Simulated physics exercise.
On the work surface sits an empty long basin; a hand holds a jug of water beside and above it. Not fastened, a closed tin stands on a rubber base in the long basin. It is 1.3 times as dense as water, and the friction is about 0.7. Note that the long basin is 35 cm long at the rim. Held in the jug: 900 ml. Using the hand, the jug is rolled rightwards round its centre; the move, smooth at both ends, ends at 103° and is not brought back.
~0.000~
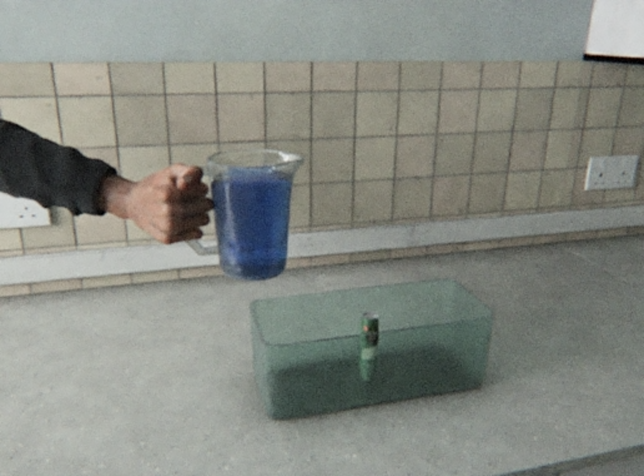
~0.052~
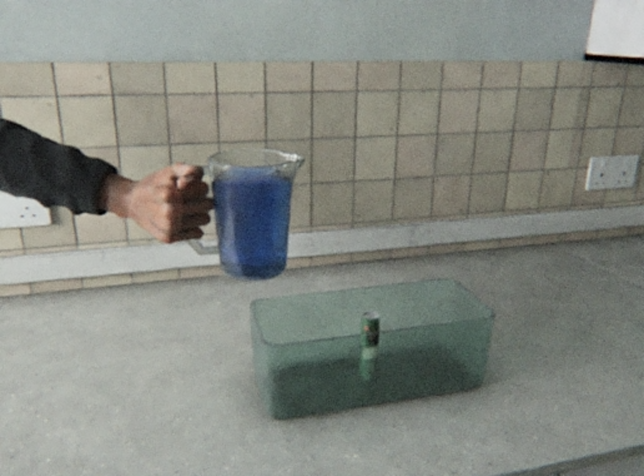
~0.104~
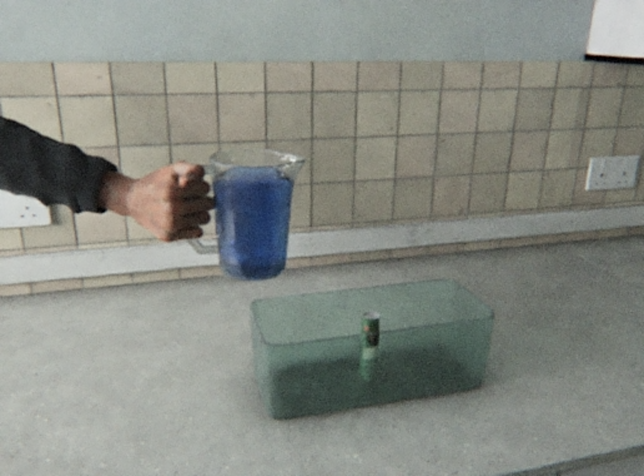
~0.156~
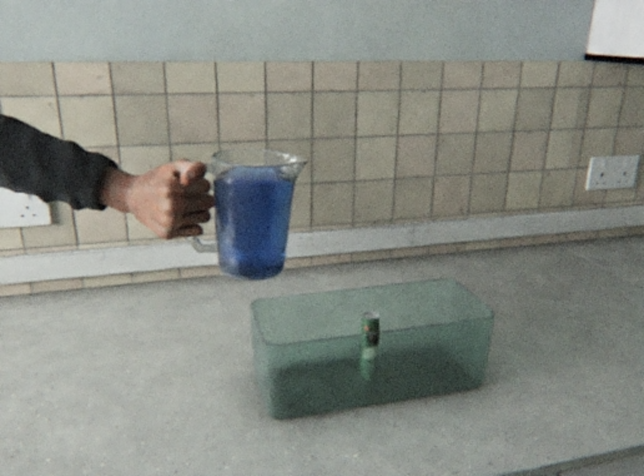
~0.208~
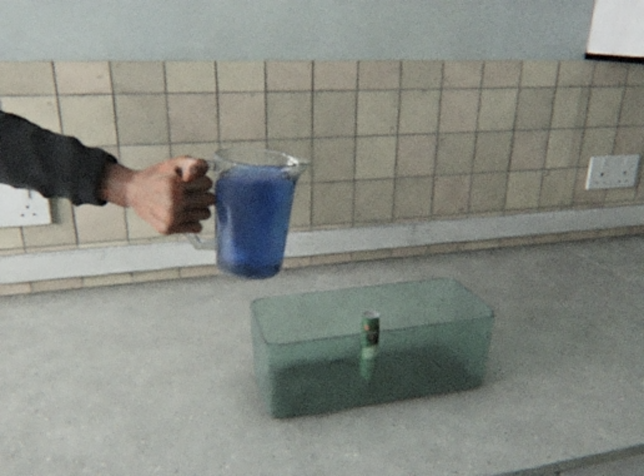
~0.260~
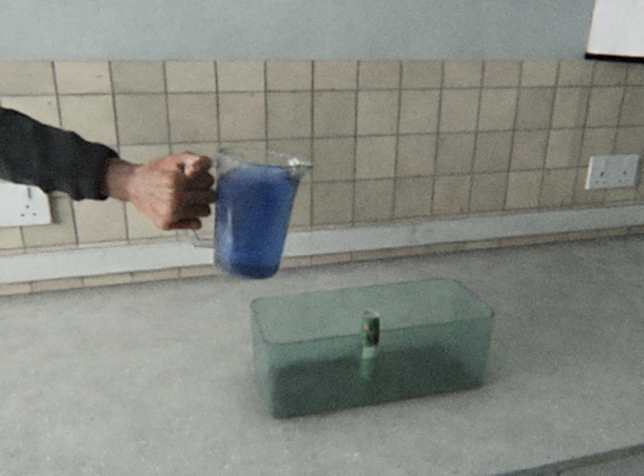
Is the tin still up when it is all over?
No, the tin goes over.
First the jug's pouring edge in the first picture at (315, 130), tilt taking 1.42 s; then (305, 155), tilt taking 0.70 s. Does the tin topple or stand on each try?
Trial 1 - tin tips; trial 2 - tin tips.
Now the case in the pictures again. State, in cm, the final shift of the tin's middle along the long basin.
10.5 cm.
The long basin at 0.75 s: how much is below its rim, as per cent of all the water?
Around 2%.
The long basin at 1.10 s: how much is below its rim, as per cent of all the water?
About 38 %.
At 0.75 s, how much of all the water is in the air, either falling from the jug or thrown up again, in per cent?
It comes to about 10 percent.
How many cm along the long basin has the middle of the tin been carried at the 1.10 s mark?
Estimate: Around 0 cm.
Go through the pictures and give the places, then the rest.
In the first picture, tilt 0°; pouring edge (304, 157); surface from (212, 177) to (290, 173); the long basin's rim runs from (256, 324) to (474, 297); the tin's top is at (370, 318).
In the second picture, tilt 0°; pouring edge (305, 157); surface from (212, 176) to (290, 173).
In the third picture, tilt 1°; pouring edge (306, 158); surface from (213, 176) to (291, 173).
In the fourth picture, tilt 3°; pouring edge (307, 160); surface from (215, 176) to (292, 174).
In the fifth picture, tilt 6°; pouring edge (310, 161); surface from (218, 175) to (294, 173).
In the sixth picture, tilt 9°; pouring edge (312, 164); surface from (218, 176) to (298, 173).
By 0.75 s the tilt is 58° and 88 per cent is still to pour; the tin stands where it began.
By 1.10 s the tilt is 93° and 44 per cent is still to pour; the tin stands where it began.
By 1.48 s the tilt is 103° and 5 per cent is still to pour; the tin lies on its side.
By 1.88 s the tilt is 103° and 0 per cent is still to pour; the tin lies on its side.
At rest the tin lies on its side.
